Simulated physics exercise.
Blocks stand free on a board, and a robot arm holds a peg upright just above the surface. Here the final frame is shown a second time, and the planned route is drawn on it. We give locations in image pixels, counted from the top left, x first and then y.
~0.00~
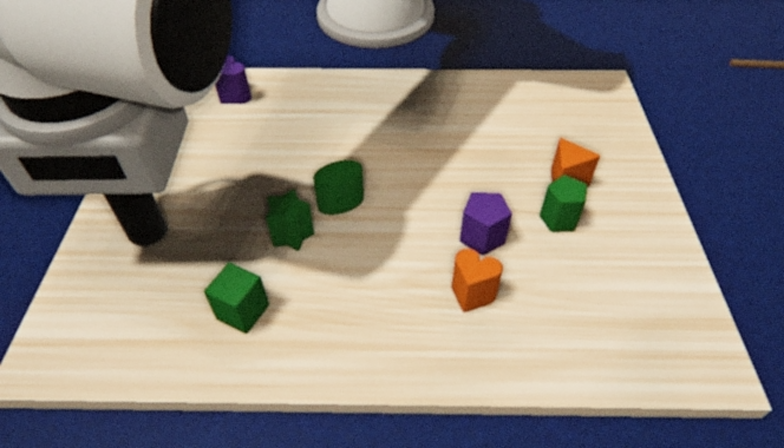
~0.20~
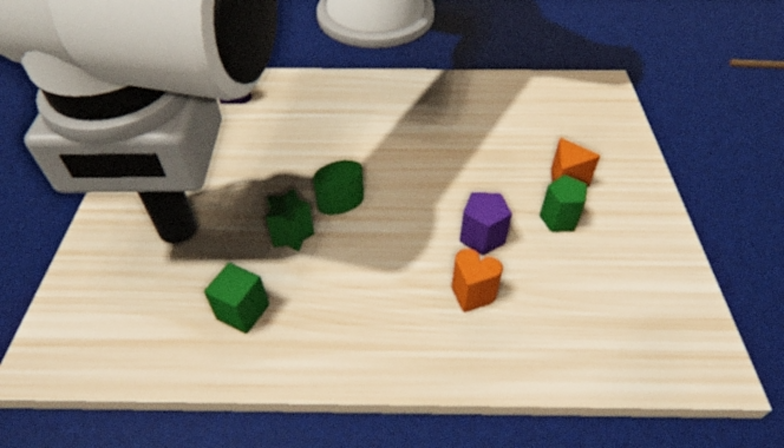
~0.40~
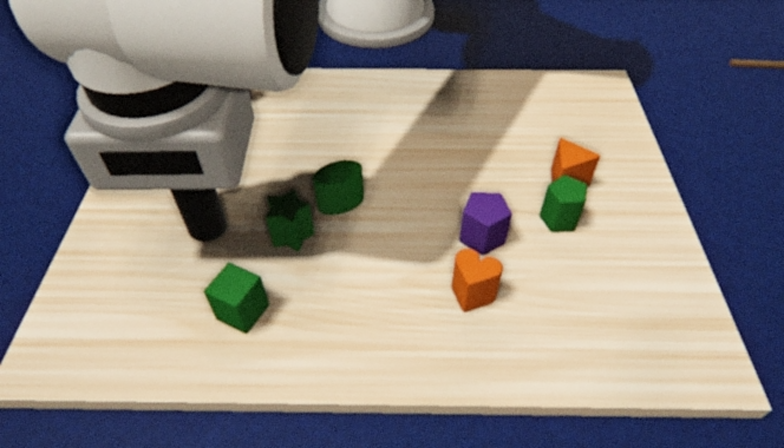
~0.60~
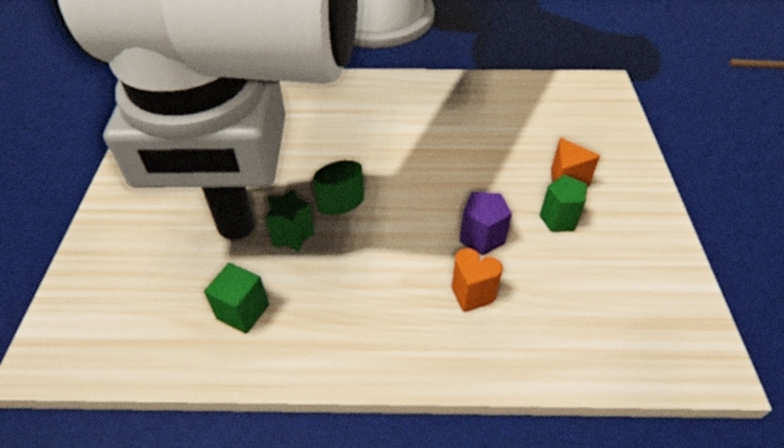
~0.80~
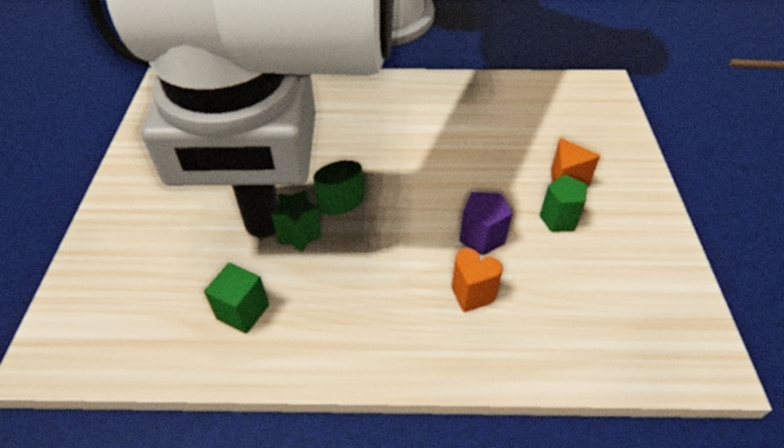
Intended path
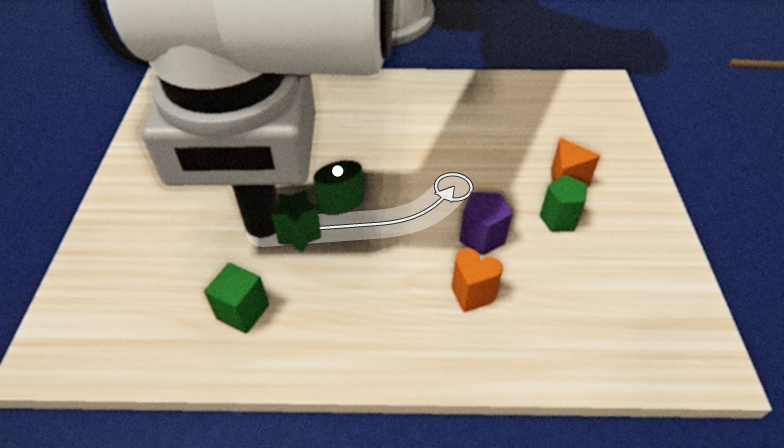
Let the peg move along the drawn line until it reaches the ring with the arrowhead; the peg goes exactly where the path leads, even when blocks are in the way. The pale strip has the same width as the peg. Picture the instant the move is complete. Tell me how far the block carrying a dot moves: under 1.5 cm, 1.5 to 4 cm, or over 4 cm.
The block carrying a dot moves under 1.5 cm.
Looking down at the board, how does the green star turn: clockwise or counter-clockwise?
It swings round clockwise.
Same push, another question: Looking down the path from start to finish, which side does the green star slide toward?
It is displaced to the right.
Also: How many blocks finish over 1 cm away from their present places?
I count one.
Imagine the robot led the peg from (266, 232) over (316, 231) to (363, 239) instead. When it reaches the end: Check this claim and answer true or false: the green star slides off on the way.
False.
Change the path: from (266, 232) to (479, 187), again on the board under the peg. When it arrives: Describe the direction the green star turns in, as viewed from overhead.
It turns clockwise.
The drawn path runs from (266, 232) by way of (337, 227) and (406, 219) to (454, 187); the dot is on the green elliptical block.
What follows on the original path. One third of the way, peg (336, 218); green star (368, 203); green elliptical block (341, 169).
Two thirds of the way, peg (407, 211); green star (433, 208), turned 40° clockwise; green elliptical block (341, 169).
At the end, peg (455, 178); green star (439, 208), turned 60° clockwise; green elliptical block (341, 169); purple five-sided block not moved.
